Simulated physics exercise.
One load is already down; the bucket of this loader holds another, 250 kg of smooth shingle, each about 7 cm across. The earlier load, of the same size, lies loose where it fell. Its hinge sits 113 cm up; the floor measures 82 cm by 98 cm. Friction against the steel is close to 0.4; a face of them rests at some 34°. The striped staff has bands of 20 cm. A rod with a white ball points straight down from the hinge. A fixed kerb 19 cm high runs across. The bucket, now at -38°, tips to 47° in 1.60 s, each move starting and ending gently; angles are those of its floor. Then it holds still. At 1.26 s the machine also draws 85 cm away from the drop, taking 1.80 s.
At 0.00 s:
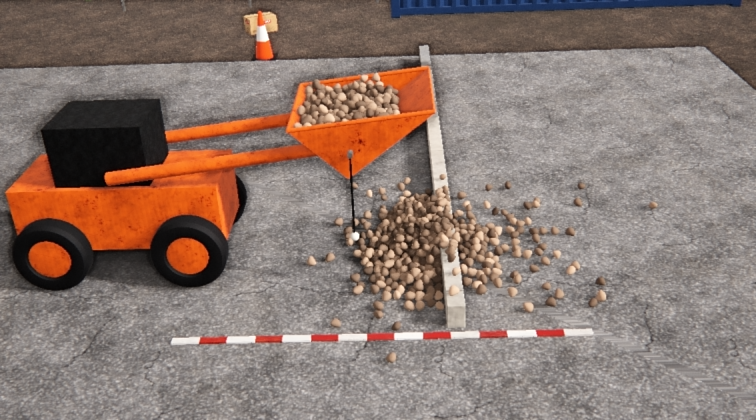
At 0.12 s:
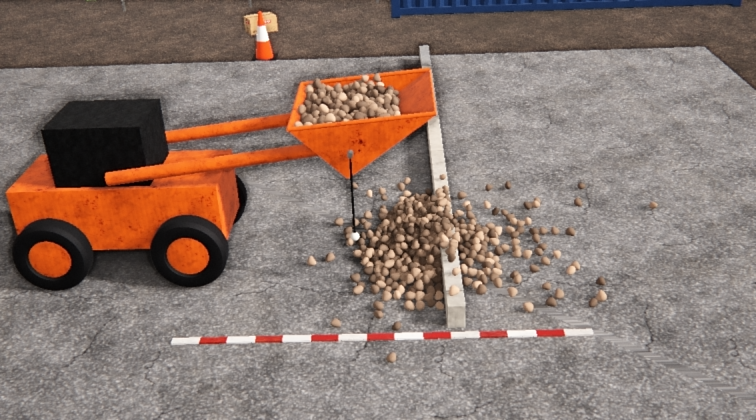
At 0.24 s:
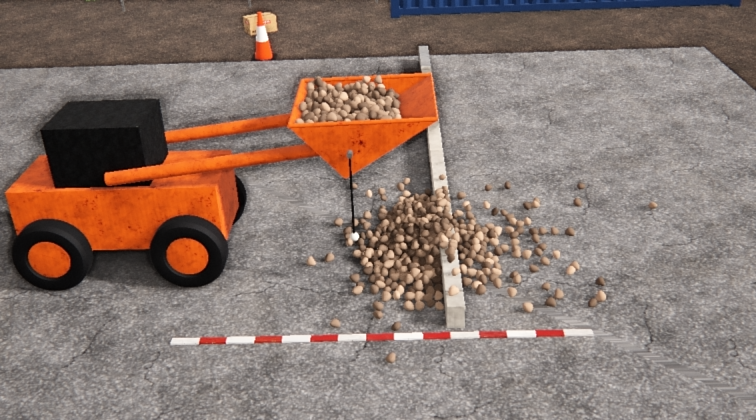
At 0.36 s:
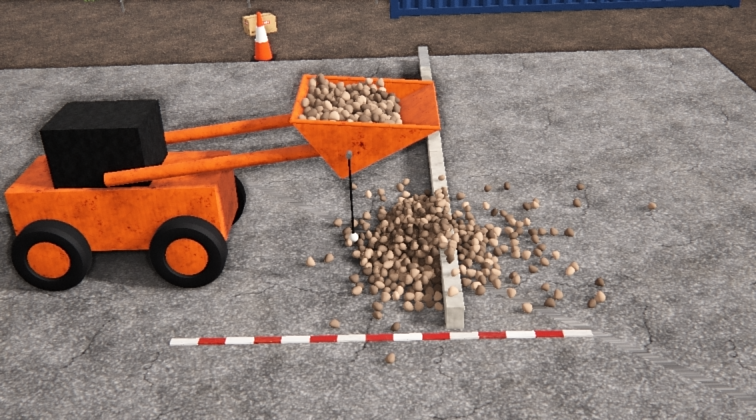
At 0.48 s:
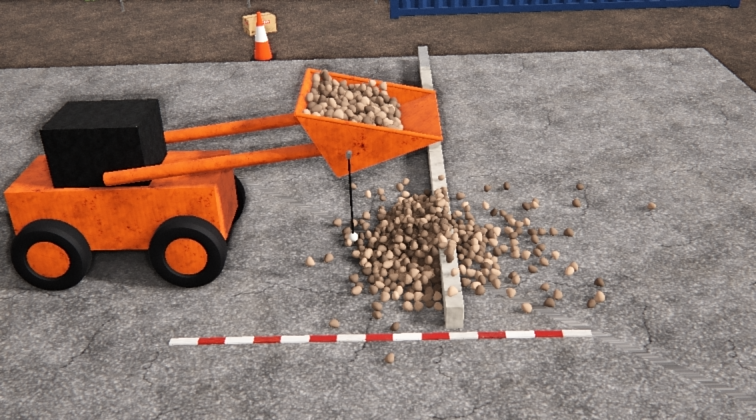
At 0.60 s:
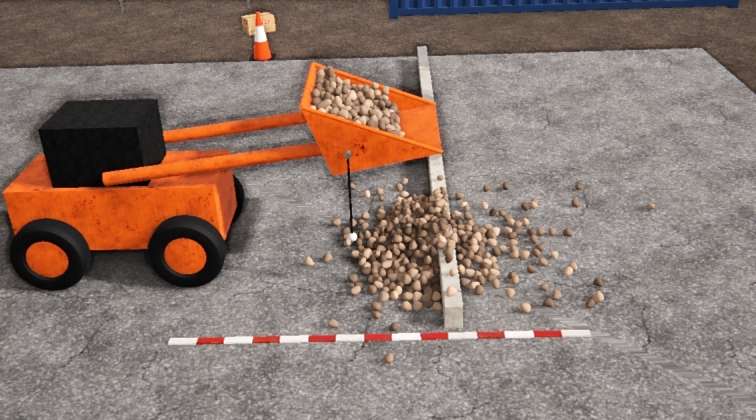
An orange loader's bucket full of round stones gradually tilts forward above a scattered pile.
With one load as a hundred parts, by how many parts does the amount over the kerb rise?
About 35 per cent.
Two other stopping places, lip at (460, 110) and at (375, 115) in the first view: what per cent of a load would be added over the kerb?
About 70 and 0 per cent.
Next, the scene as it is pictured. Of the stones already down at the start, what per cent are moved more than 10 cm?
Roughly 25 per cent of them.
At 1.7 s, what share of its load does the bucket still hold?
It holds some 5 per cent.
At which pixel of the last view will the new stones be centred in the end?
Near (423, 240).
After 1.2 s the floor is at 34°; in per cent of one load, 92 in the bucket, 85 on this side of the kerb, 22 over the kerb; the foremost stones are at (592, 243).
After 1.7 s the floor is at 47°; in per cent of one load, 7 in the bucket, 146 on this side of the kerb, 47 over the kerb; the foremost stones are at (592, 243).
After 3.5 s the floor is at 47°; in per cent of one load, 0 in the bucket, 143 on this side of the kerb, 57 over the kerb; the foremost stones are at (594, 233).
After 6.0 s the floor is at 47°; in per cent of one load, 0 in the bucket, 143 on this side of the kerb, 57 over the kerb; the foremost stones are at (594, 233). Net gain over the kerb, 35.
